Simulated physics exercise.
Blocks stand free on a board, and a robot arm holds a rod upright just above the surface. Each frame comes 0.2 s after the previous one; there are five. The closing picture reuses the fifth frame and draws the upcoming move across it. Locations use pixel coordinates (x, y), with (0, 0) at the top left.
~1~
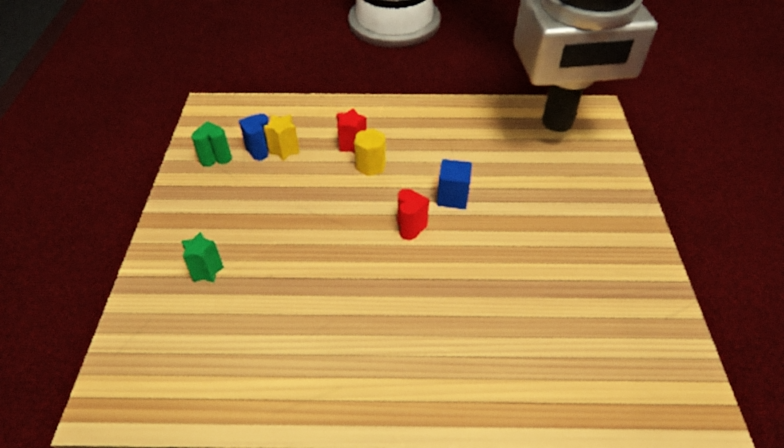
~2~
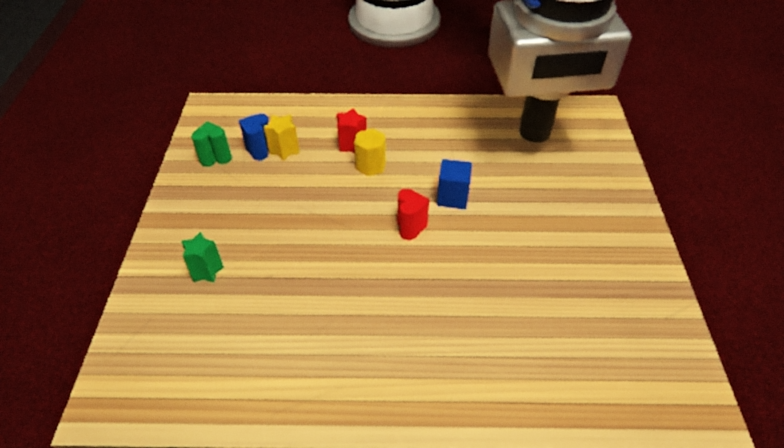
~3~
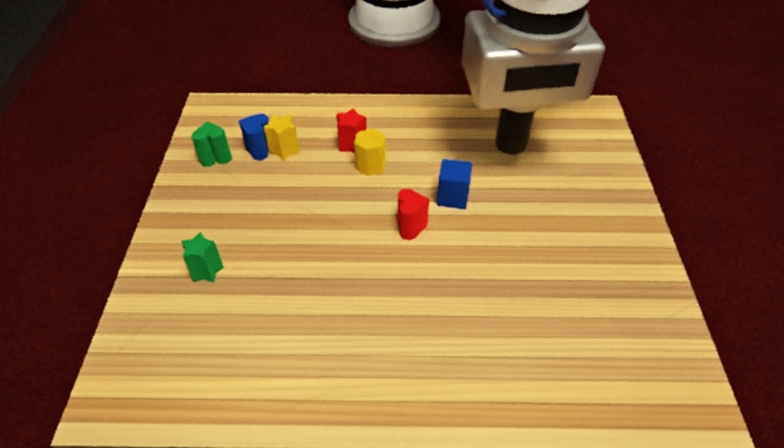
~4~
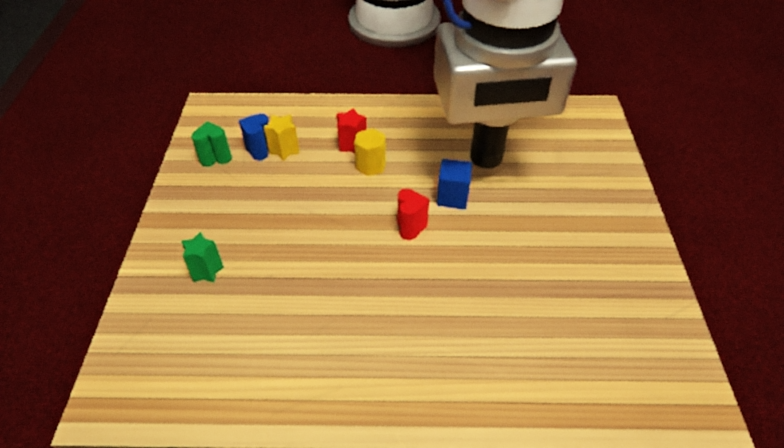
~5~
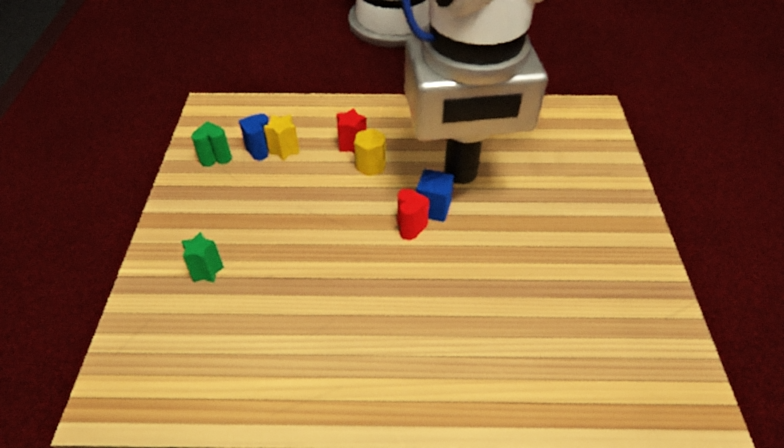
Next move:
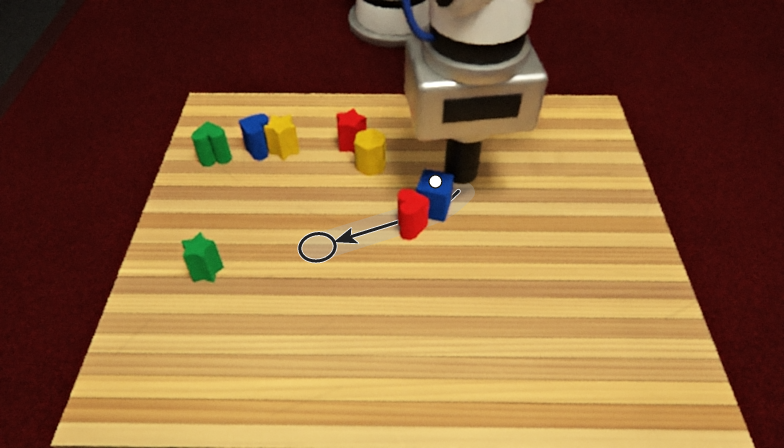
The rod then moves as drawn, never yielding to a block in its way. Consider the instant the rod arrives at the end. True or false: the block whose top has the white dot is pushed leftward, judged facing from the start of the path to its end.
The statement is correct.
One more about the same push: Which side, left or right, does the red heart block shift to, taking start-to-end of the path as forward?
Its sideways move is to the left.
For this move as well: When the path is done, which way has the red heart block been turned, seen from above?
From above, the red heart block will be seen to turn anti-clockwise.
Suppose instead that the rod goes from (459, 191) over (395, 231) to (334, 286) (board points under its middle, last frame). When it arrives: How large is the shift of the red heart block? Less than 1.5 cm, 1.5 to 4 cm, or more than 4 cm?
Its displacement is above 4 cm.
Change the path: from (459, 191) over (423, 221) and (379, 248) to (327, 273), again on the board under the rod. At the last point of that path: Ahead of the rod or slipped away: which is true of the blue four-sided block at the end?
It remains before the rod.
Path on the board, from (459, 191) through (395, 223) to (318, 247); the dot is on the blue four-sided block.
What follows on the original path. One third of the way, rod at (421, 198); red heart block at (371, 218); blue four-sided block at (394, 204), turned 25° clockwise.
Two thirds of the way, rod at (368, 214); red heart block at (321, 243); blue four-sided block at (341, 224).
At the end, rod at (315, 230); yellow hexagonal block in place; red heart block at (285, 272), turned 30° anticlockwise; blue four-sided block at (298, 247).
